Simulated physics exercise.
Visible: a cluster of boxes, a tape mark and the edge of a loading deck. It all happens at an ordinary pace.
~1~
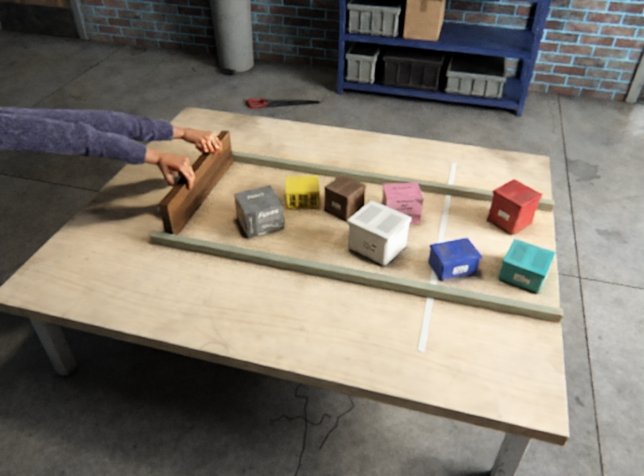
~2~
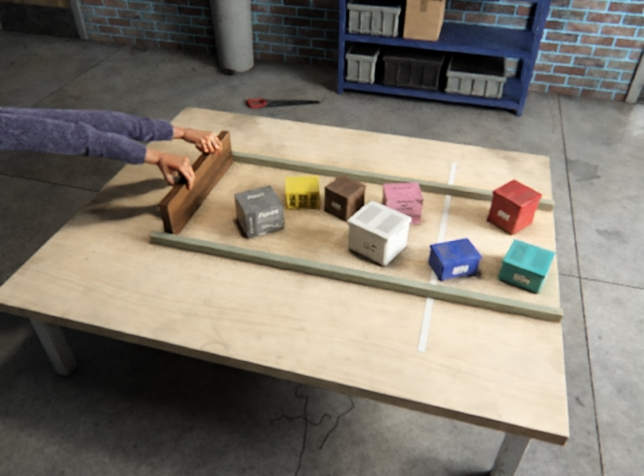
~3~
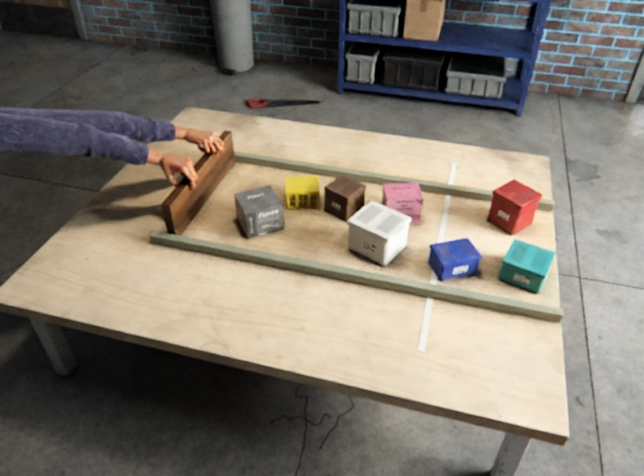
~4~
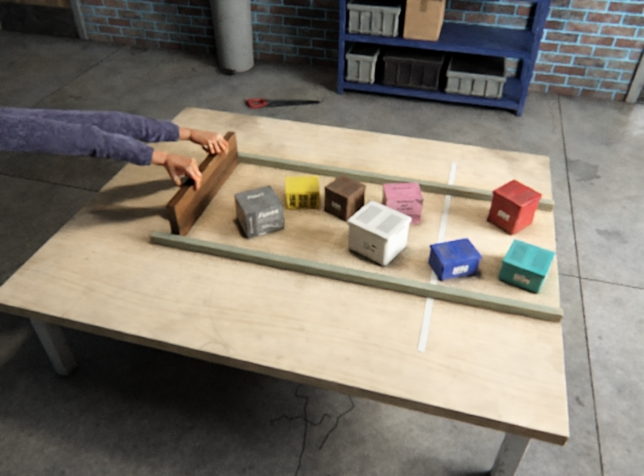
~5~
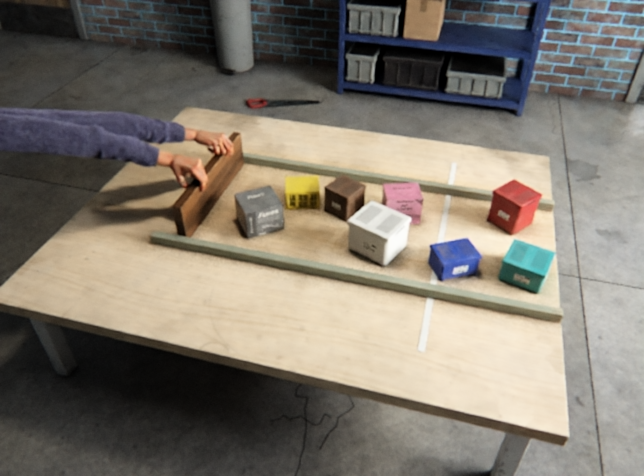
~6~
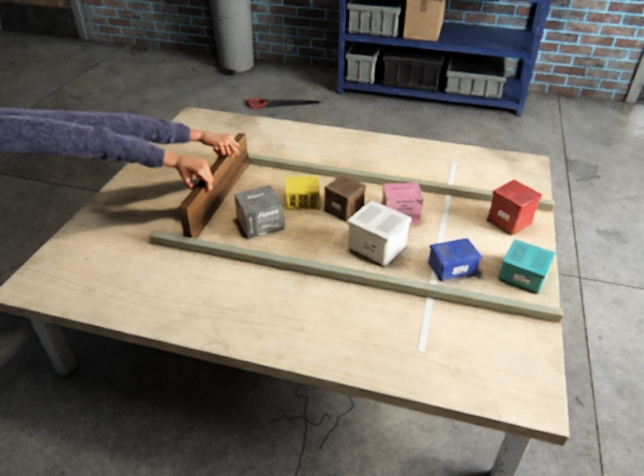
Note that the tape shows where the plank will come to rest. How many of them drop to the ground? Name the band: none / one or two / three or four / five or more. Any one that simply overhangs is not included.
The push is going to send one or two over the edge.
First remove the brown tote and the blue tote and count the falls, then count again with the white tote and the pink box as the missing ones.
Fallen: 0 in the first try, 0 in the other.
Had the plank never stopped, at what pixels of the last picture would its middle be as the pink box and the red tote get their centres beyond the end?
The middle is at (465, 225) when it's the pink box, and at (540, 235) when it's the red tote.
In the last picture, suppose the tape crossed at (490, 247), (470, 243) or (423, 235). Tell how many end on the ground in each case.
The counts would be 3, 3 and 1.
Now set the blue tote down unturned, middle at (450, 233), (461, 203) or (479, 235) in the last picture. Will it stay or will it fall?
Taking the starts in order, it keeps its place, then keeps its place, then keeps its place.
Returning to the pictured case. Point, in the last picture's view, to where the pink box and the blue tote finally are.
Pink box: About (533, 235); blue tote: About (555, 285).
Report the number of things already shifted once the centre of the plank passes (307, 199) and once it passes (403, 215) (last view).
In order, the tallies are 3 and 7.
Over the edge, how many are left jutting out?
The number overhanging is 1.
Early on, none off yet; turquoise tote at rest near (526, 266); red tote at rest near (513, 208); blue tote at rest near (454, 259).
Finally, the number that fall off is one or two; lost, turquoise tote.
